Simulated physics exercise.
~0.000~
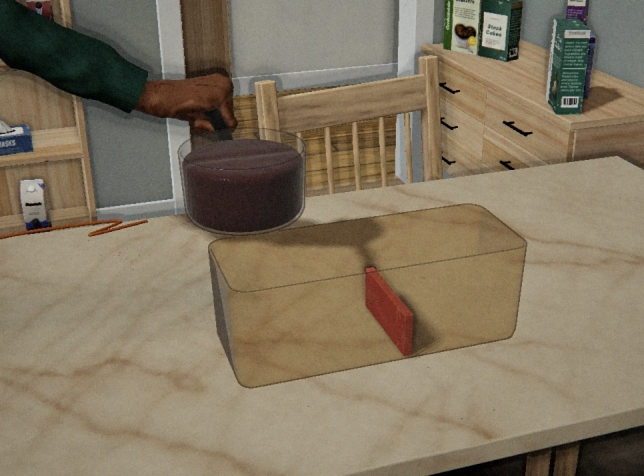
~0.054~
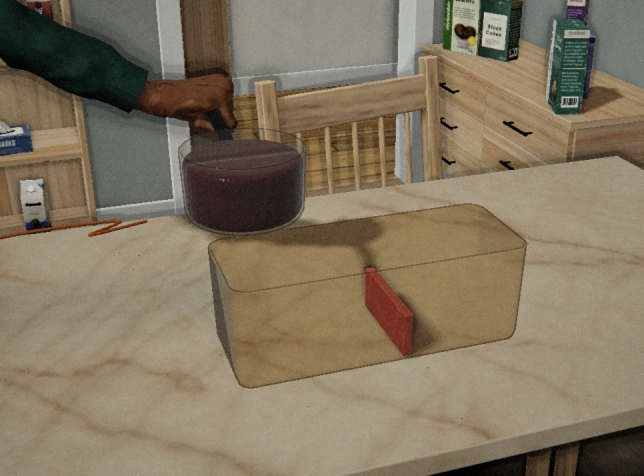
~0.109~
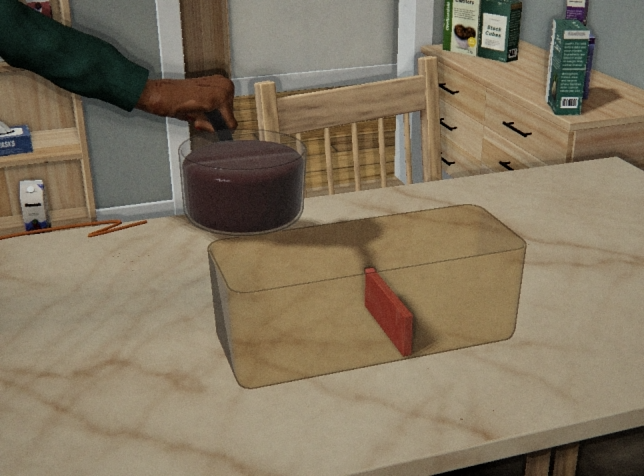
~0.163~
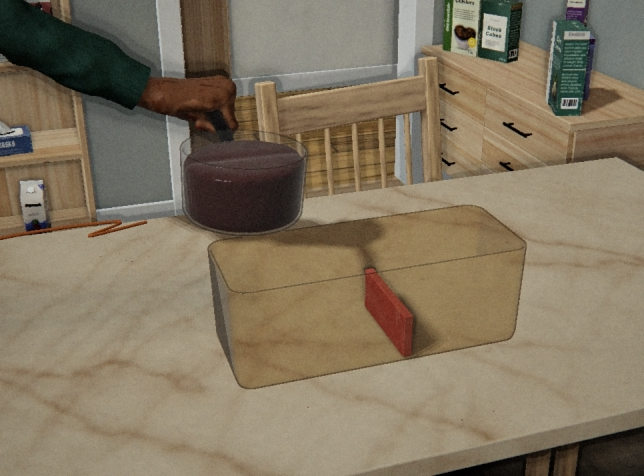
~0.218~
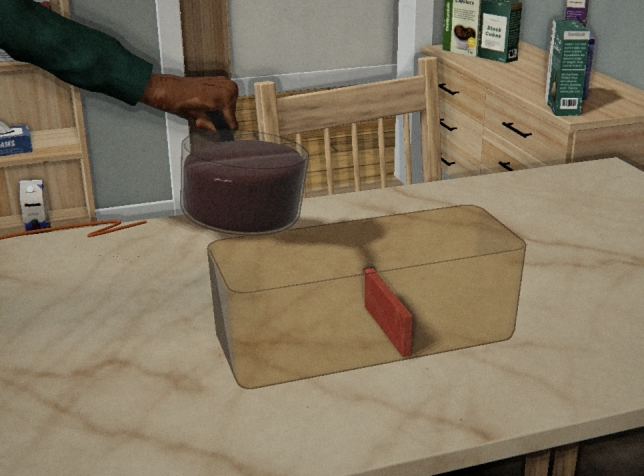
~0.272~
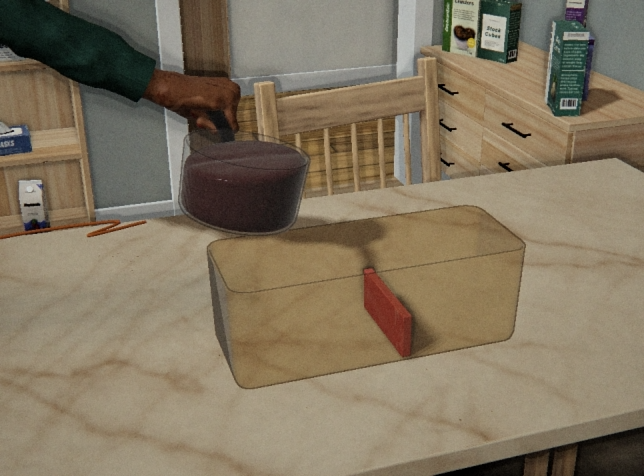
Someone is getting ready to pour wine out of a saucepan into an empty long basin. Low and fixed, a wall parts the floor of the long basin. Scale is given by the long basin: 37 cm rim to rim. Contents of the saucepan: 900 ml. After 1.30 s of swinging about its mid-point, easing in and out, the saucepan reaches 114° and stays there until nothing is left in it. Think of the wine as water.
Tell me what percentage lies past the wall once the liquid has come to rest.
Some 2 per cent.
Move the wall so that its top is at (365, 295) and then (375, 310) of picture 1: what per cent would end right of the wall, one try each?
The first try gives 35 percent and the second 30 percent.
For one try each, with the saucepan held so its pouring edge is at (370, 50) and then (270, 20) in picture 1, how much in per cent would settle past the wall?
Some 85 and 5 per cent, in that order.
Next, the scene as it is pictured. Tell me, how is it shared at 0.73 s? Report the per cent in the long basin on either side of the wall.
Left roughly 20, right roughly 0.
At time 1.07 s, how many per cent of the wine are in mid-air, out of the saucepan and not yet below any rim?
Something like 5 per cent is in the air then.
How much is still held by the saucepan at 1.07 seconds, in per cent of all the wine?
Remaining share: Approx. 8 %.
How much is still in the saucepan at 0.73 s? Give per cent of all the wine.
Around 54 percent.
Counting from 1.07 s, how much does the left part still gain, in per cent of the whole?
It comes to some 10 per cent.
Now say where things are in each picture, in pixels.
It leans 0°; its right rim is at (302, 142); the wine meets the walls at (182, 164) and (299, 150); the long basin's rim runs from (218, 268) to (503, 225); the wall's top is at (388, 291), in the first frame.
It leans 0°; its right rim is at (302, 143); the wine meets the walls at (182, 164) and (299, 150), in the second frame.
It leans 2°; its right rim is at (303, 145); the wine meets the walls at (182, 163) and (299, 152), in the third frame.
It leans 4°; its right rim is at (304, 148); the wine meets the walls at (184, 164) and (300, 152), in the fourth frame.
It leans 8°; its right rim is at (305, 151); the wine meets the walls at (183, 164) and (302, 152), in the fifth frame.
It leans 12°; its right rim is at (306, 156); the wine meets the walls at (184, 165) and (303, 152), in the sixth frame.
By 0.73 s the tilt is 68° and 54 per cent is still to pour, 21 is left of the wall and 0 right of it.
By 1.07 s the tilt is 105° and 8 per cent is still to pour, 87 is left of the wall and 1 right of it.
By 1.42 s the tilt is 114° and 0 per cent is still to pour, 97 is left of the wall and 2 right of it.
By 1.80 s the tilt is 114° and 0 per cent is still to pour, 97 is left of the wall and 2 right of it.
At rest 97 per cent lies left of the wall, 2 right of it and 1 outside.
